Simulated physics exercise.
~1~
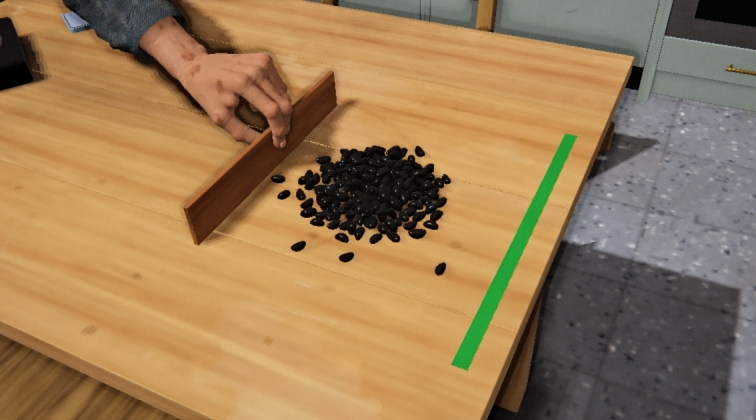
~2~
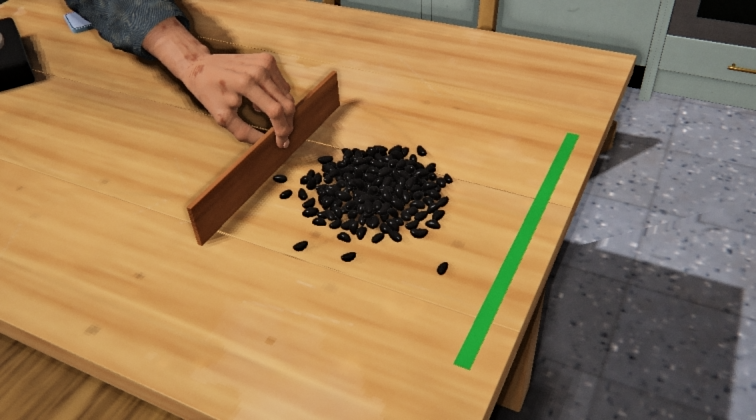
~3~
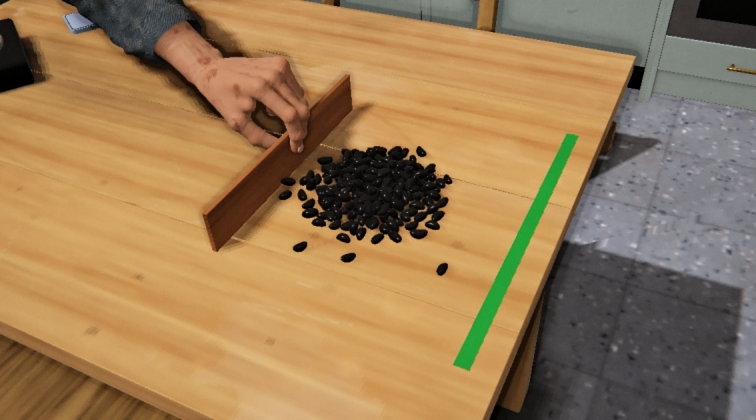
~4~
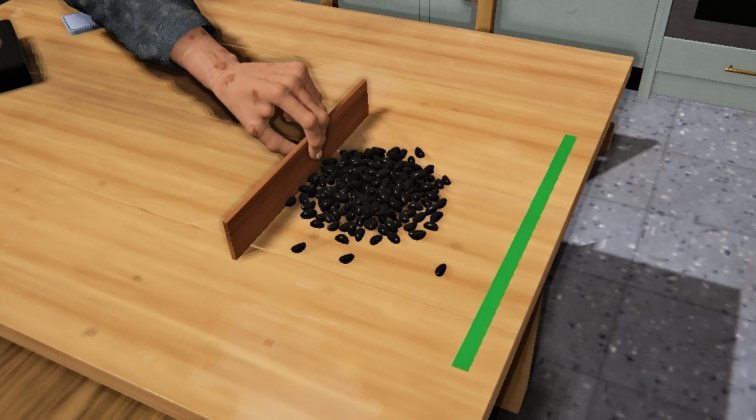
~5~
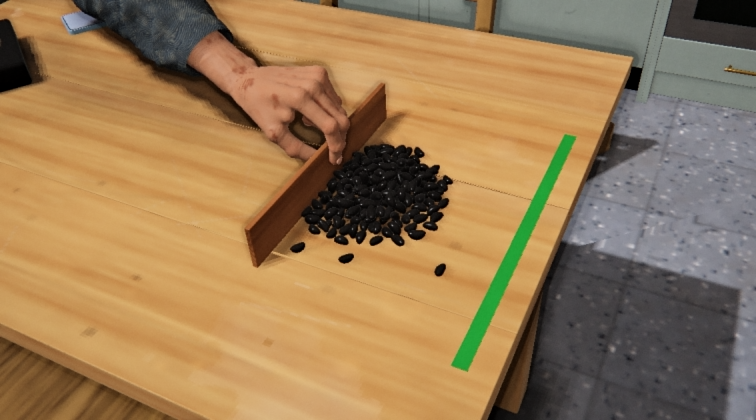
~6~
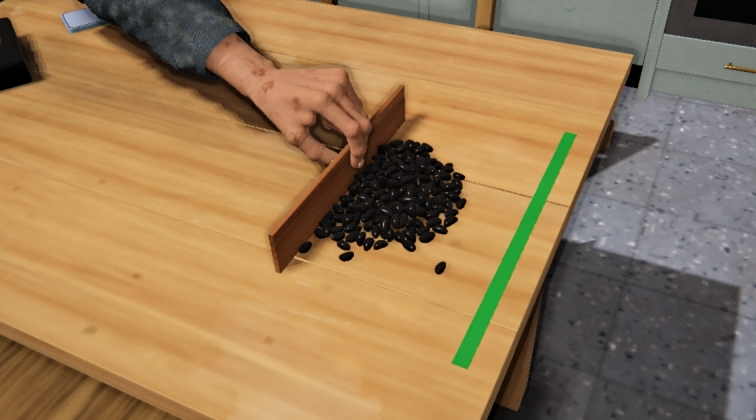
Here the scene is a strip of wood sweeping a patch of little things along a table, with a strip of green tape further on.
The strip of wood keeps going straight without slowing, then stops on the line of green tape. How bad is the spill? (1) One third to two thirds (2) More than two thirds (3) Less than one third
More than two thirds (2).
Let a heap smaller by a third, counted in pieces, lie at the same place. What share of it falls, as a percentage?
That works out to something like 80 percent.
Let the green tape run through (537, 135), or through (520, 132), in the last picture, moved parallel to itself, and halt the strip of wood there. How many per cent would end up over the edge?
50 % and 30 %, roughly.
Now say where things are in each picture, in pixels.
The first frame shows strip of wood at (203, 214), at rest; green tape at (567, 143), about two fingers from the edge; edge at (555, 245); the heap at (376, 193), black beans.
The second frame shows strip of wood at (206, 214).
The third frame shows strip of wood at (221, 220); the heap at (377, 194), a stray few pushed along.
The fourth frame shows strip of wood at (241, 228).
The fifth frame shows strip of wood at (262, 235); the heap at (383, 195), about half pushed along.
The sixth frame shows strip of wood at (285, 240); green tape at (567, 142); edge at (555, 244); the heap at (396, 192), nearly all pushed along.
Soon, strip of wood still moving, near (438, 173); heap all on the table, its front near (553, 225).
A while on, strip of wood stopped at the green tape; heap most over the edge.
Finally, strip of wood stopped at the green tape; heap most over the edge.
